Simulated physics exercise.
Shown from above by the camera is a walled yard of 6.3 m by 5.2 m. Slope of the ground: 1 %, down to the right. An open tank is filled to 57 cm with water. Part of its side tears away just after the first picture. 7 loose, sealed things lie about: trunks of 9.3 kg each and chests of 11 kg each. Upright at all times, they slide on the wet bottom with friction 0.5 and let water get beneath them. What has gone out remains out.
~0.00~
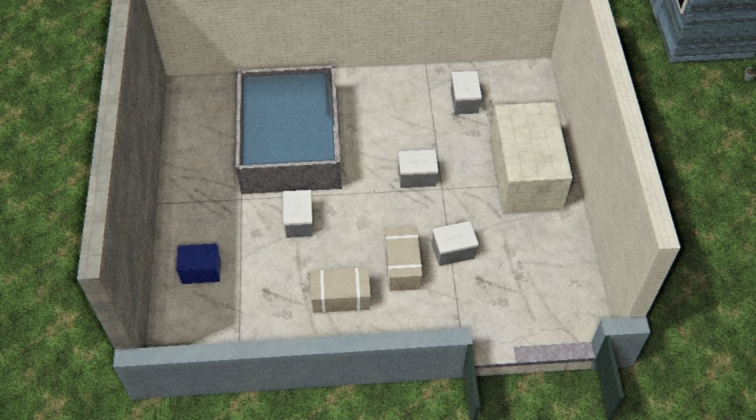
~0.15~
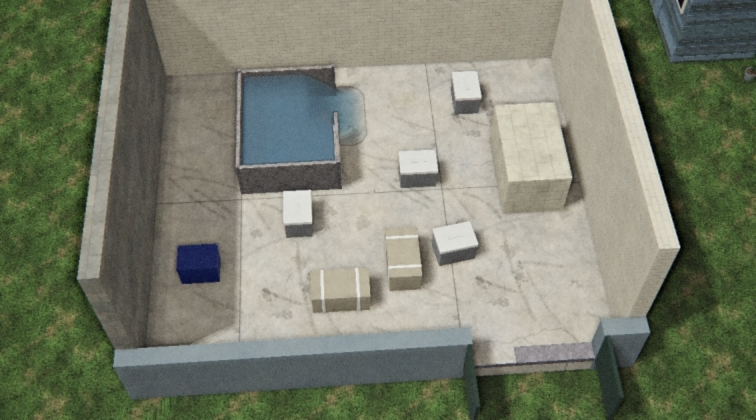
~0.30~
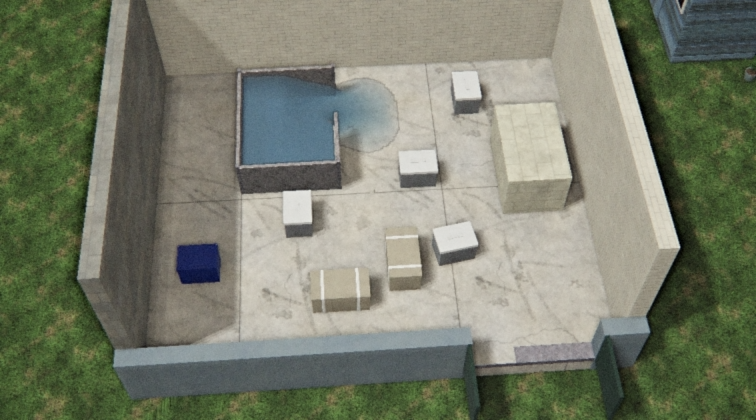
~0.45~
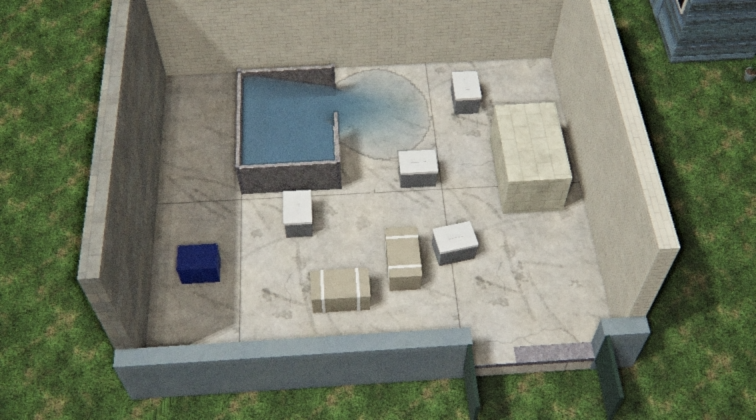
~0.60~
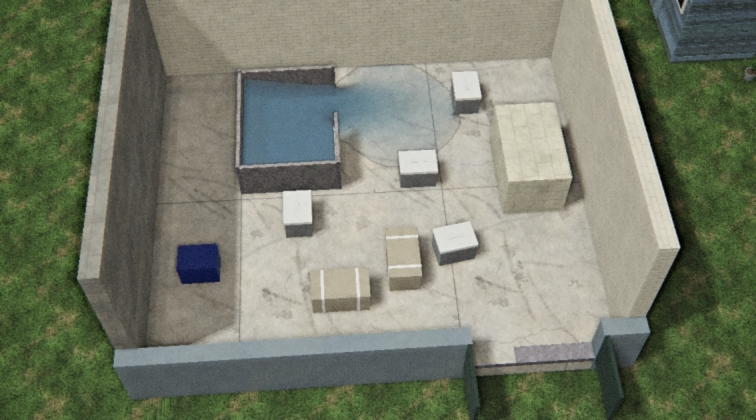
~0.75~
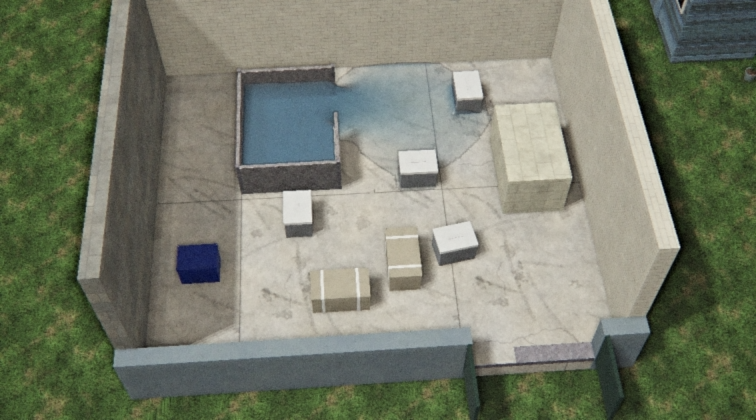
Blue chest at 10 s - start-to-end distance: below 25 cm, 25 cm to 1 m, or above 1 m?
I'd bet it stays anchored there.
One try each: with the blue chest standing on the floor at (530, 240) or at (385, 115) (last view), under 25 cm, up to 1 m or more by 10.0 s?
Outcomes in order: It sits still; it is taken a long way.
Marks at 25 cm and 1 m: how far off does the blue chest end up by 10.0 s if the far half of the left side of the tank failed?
In that scenario the blue chest would have been washed far off.
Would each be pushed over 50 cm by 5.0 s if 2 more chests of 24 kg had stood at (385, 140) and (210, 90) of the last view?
In the order asked: Clear of the mark; shy of the mark.
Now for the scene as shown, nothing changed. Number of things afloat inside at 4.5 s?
At that instant the tally stands at 1.
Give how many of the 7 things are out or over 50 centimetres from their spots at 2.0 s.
My count gives 1.
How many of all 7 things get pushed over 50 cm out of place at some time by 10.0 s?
That makes 3.
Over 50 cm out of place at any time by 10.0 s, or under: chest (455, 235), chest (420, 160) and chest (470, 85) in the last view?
In turn: Past it, past it, more.
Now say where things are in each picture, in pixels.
In the first frame, the blue chest at (197, 257) rests on the ground; 2.5 m2 under water; 0 of 7 have shifted.
In the second frame, the blue chest at (197, 257) rests on the ground; 3.0 m2 under water; 0 of 7 have shifted.
In the third frame, the blue chest at (197, 257), on the bottom; water covers 3.7 m2; 0 of 7 have shifted.
In the fourth frame, the blue chest at (197, 257), on the bottom; water covers 4.6 m2; 0 of 7 have shifted.
In the fifth frame, the blue chest at (197, 257) rests on the ground; 5.7 m2 under water; 0 of 7 have shifted.
In the sixth frame, the blue chest at (197, 257), on the bottom; 6.5 m2 under water; 0 of 7 have shifted.
After 2.0 s the blue chest is near (197, 257), 0.0 m from its start, aground; 0 of 7 are out; 1 afloat.
After 4.5 s the blue chest is near (197, 257), 0.0 m from its start, aground; 0 of 7 are out; 1 afloat.
After 7.0 s the blue chest is near (197, 257), 0.0 m from its start, aground; 0 of 7 are out; 1 afloat.
After 10.0 s the blue chest is near (197, 257), 0.0 m from its start, aground; 0 of 7 are out; 2 afloat.
